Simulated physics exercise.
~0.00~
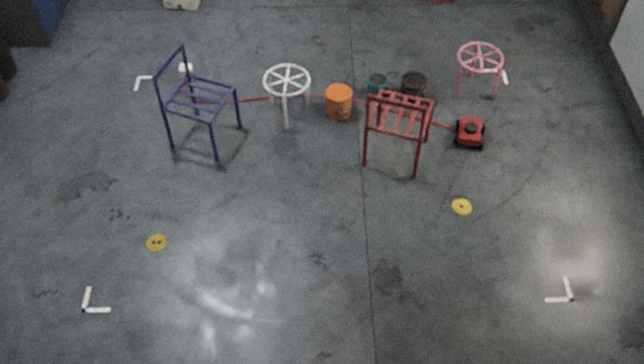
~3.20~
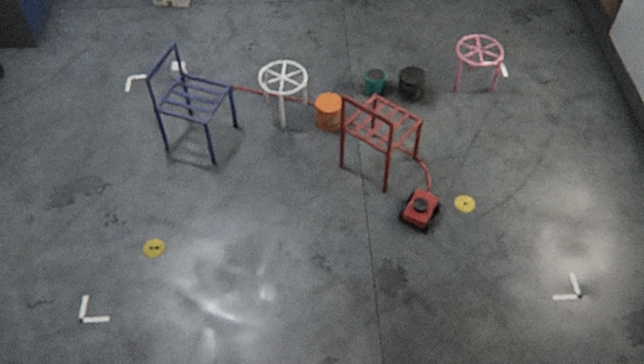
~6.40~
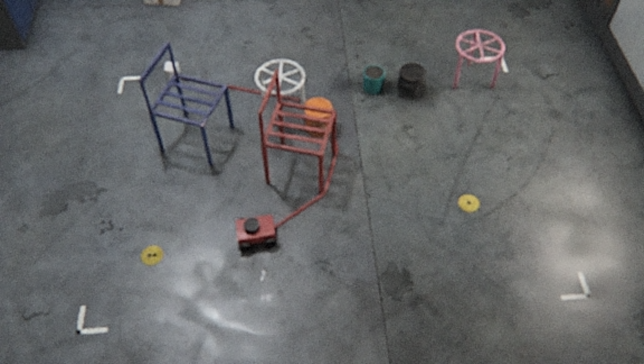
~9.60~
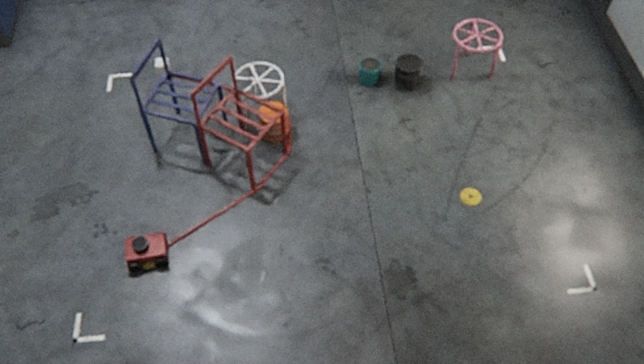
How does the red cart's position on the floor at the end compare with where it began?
It starts on the right, just beside the red chair and below the pink stool. By the end it is at the lower left, in front of the blue chair, with the lead stretching back to the red chair.
